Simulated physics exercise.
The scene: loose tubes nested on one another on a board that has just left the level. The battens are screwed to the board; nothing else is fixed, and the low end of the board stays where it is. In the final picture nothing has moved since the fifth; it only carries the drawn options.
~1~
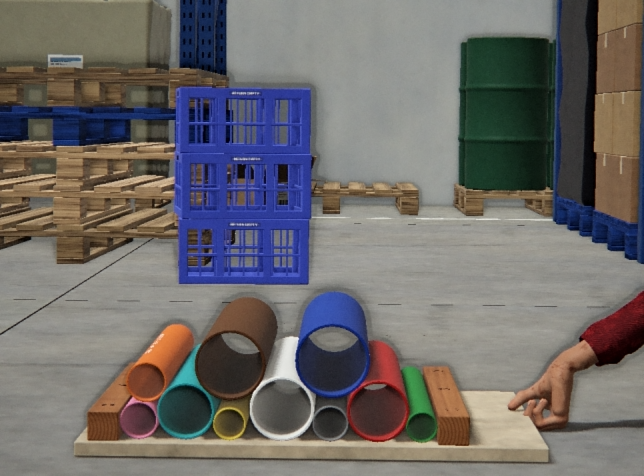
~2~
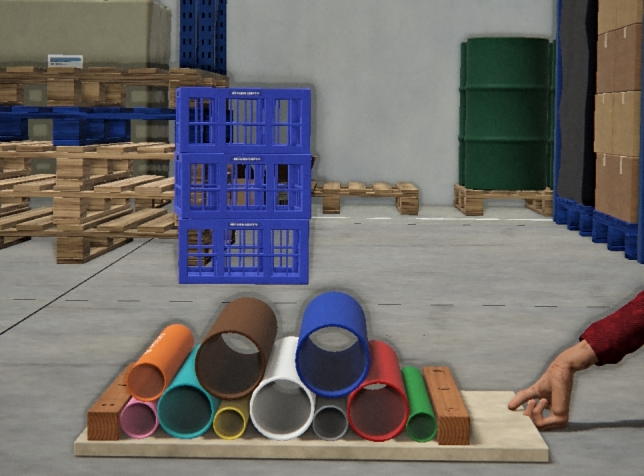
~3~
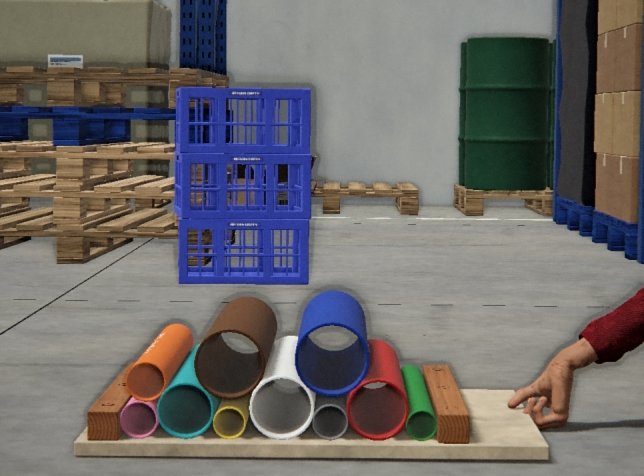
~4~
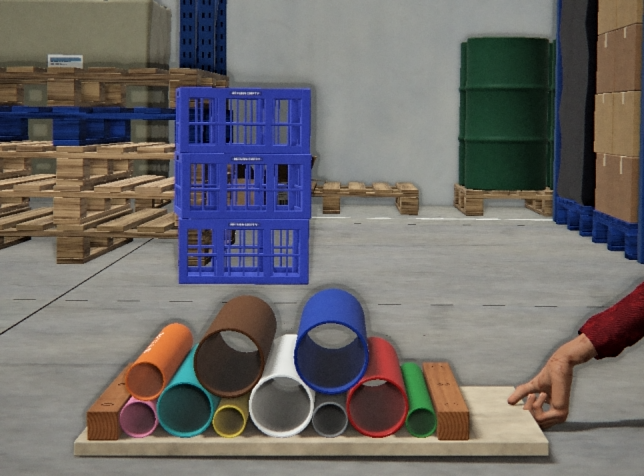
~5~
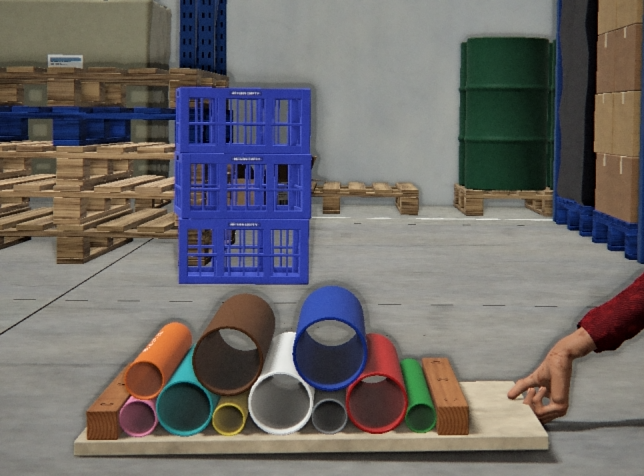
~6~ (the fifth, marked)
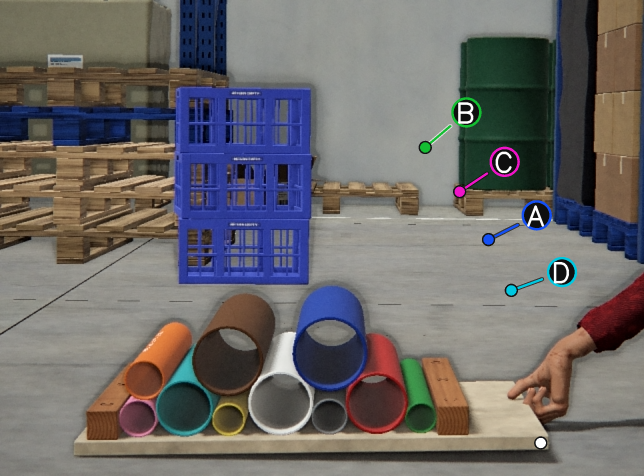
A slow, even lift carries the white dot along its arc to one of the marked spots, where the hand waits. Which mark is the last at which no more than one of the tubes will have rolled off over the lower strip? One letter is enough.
Lift it to C and no more.
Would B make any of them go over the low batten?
At B: Yes.
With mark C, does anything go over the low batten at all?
Yes, at C.
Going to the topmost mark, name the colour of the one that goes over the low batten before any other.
It is the orange one.
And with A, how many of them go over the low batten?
The count is one.
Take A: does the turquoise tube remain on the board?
Yes, with A.
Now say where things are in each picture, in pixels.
The first picture shows yellow tube (229, 424); white tube (282, 409); grey tube (331, 424).
The second picture shows grey tube (331, 424); red tube (378, 411).
The third picture shows board (314, 407); red tube (378, 410); green tube (422, 425); orange tube (146, 381).
The fourth picture shows board (314, 405); turquoise tube (185, 409).
The fifth picture shows board (314, 401); turquoise tube (184, 408).
On the marked copy, A at (489, 240); B at (425, 148); C at (460, 192); D at (511, 290); the white dot at (541, 443).
Taking C. A third of the way, board at 19°.
Two thirds of the way, board at 34°.
When it is over, board at 34°, one over the low batten (orange).
As for the rest, A one over the low batten (orange); B two over the low batten (brown, orange); D one over the low batten (orange).
